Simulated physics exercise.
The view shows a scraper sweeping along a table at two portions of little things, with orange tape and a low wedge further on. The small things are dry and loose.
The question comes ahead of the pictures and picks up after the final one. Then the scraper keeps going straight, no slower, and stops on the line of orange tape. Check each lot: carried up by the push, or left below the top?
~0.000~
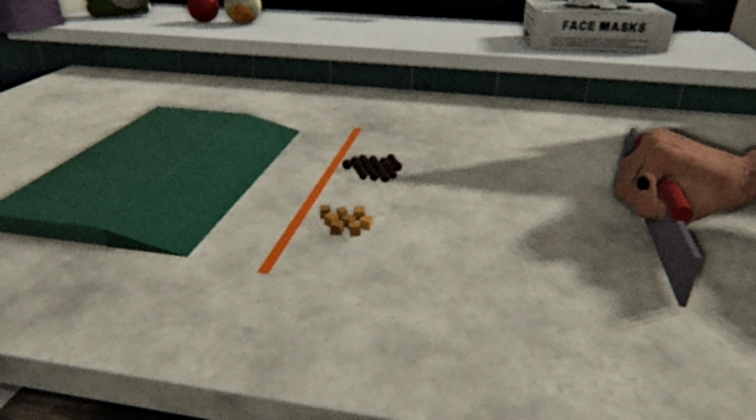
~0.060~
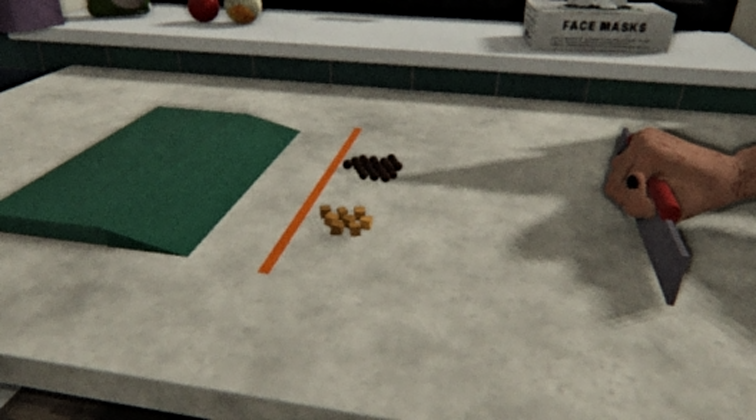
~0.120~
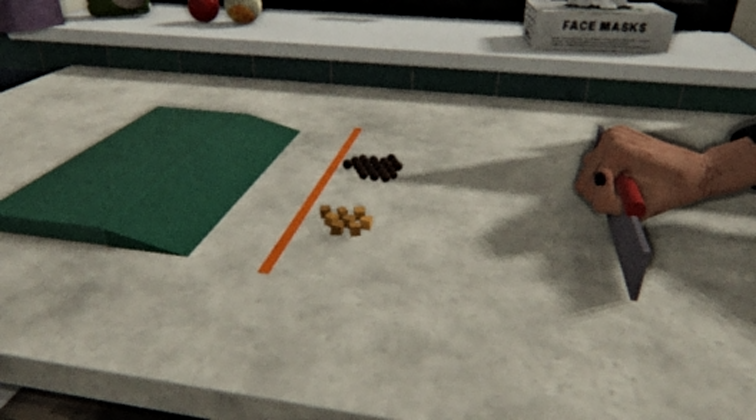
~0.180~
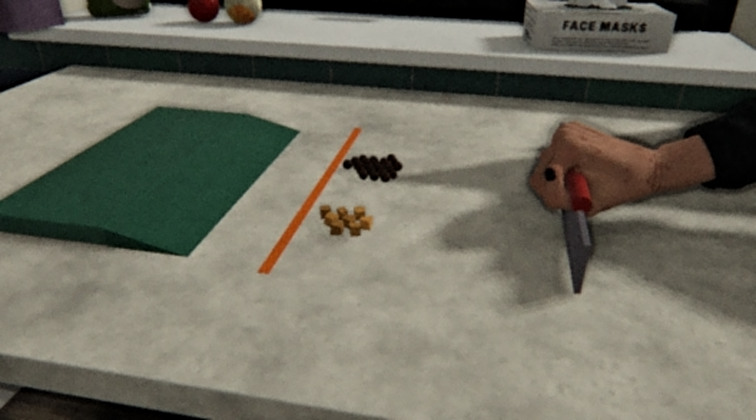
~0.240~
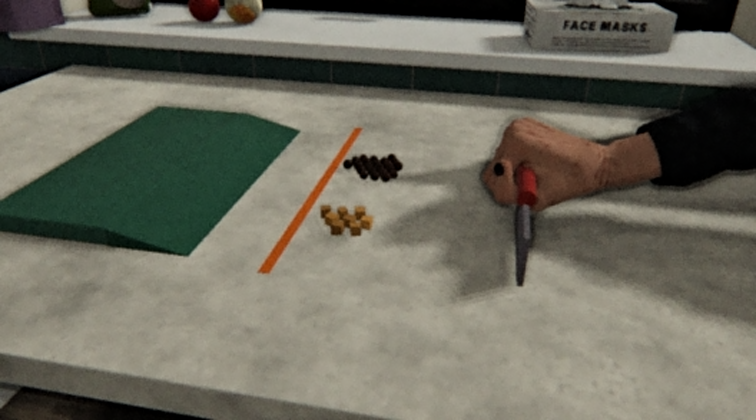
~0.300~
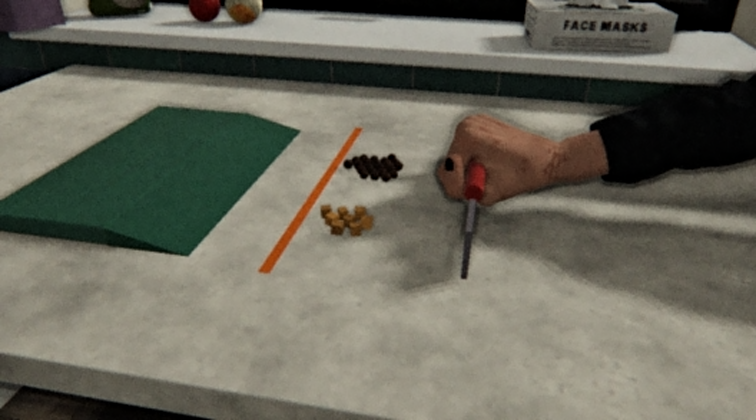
Nearer lot - left below. Farther lot - carried up.
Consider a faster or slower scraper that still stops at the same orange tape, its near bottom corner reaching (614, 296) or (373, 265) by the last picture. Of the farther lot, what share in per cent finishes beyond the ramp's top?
0 %, then 100 %.
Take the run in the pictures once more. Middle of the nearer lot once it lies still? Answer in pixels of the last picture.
Around (228, 208) in the last picture.
Around 0.42 s, scraper still moving, near (386, 153); nearer lot all short of the ramp; farther lot all short of the ramp.
Around 0.57 s, scraper stopped at the orange tape; nearer lot all short of the ramp; farther lot about a quarter on the ramp, most short of the ramp.
Around 0.85 s, scraper stopped at the orange tape; nearer lot about a quarter on the ramp, most short of the ramp; farther lot nearly all past the top, a small part on the ramp.
Finally (1.8 s), scraper stopped at the orange tape; nearer lot none past the top, a small part on the ramp, most short of the ramp; farther lot nearly all past the top, a small part short of the ramp.
